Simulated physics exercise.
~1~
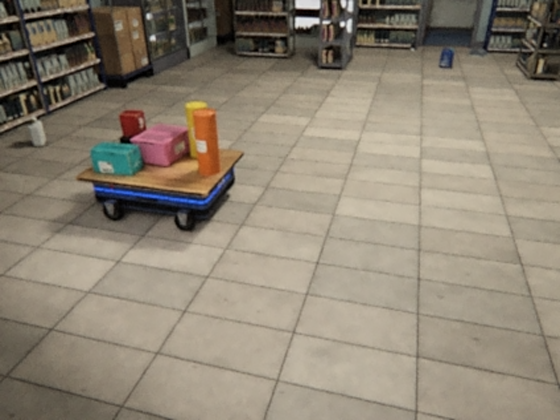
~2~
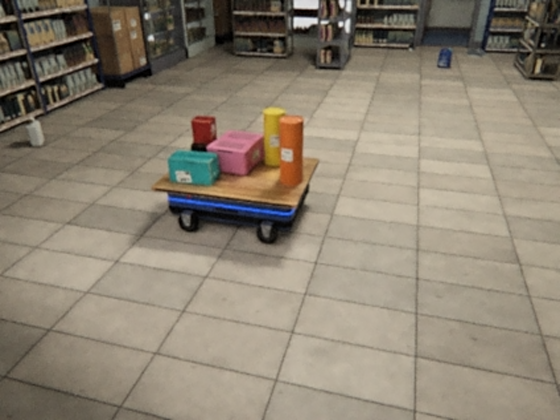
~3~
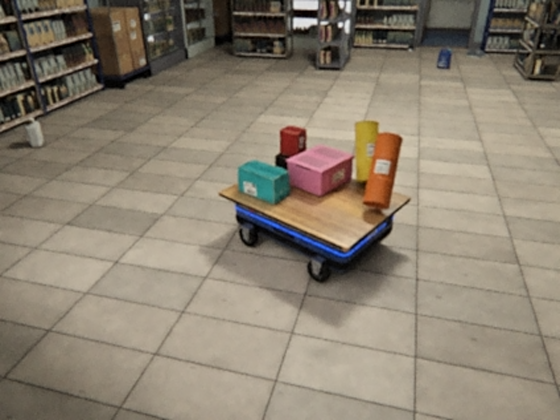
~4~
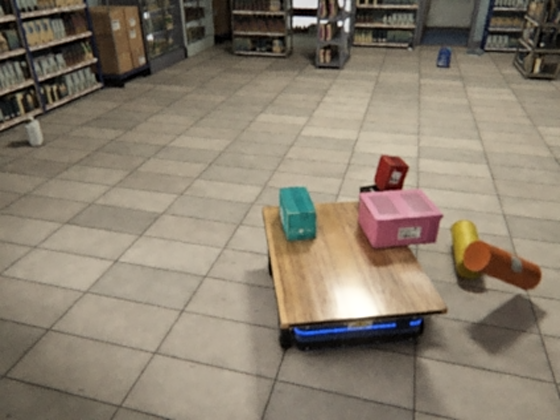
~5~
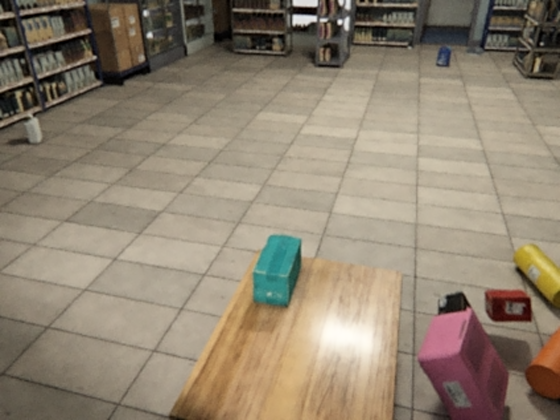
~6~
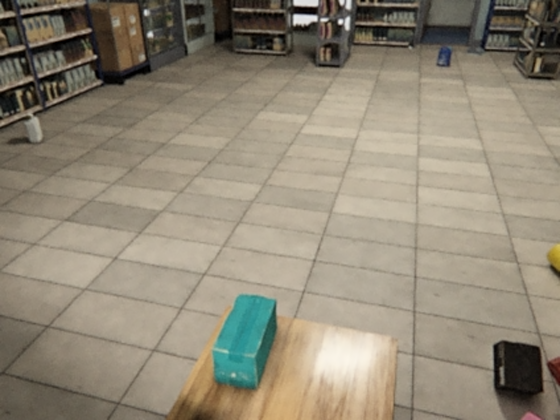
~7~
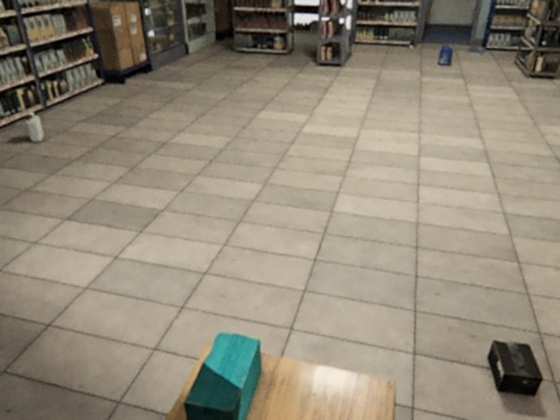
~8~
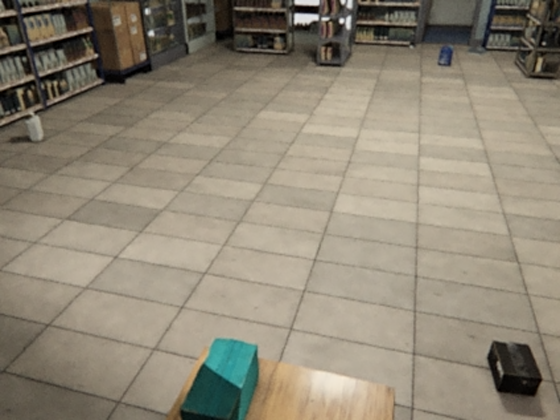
To begin with, a low wheeled cart with a wooden deck rolls to the right across a tiled floor lined with shelves, carrying a turquoise parcel, a pink tote, a red box, a small black parcel and yellow and orange canisters. As it begins turning toward the viewer, the two canisters lean and then tumble off its right side. The pink tote, red box and black parcel follow, tipping over on the floor. The cart continues toward the bottom edge and stops, with the turquoise parcel still aboard and the overturned black parcel lying at lower right.
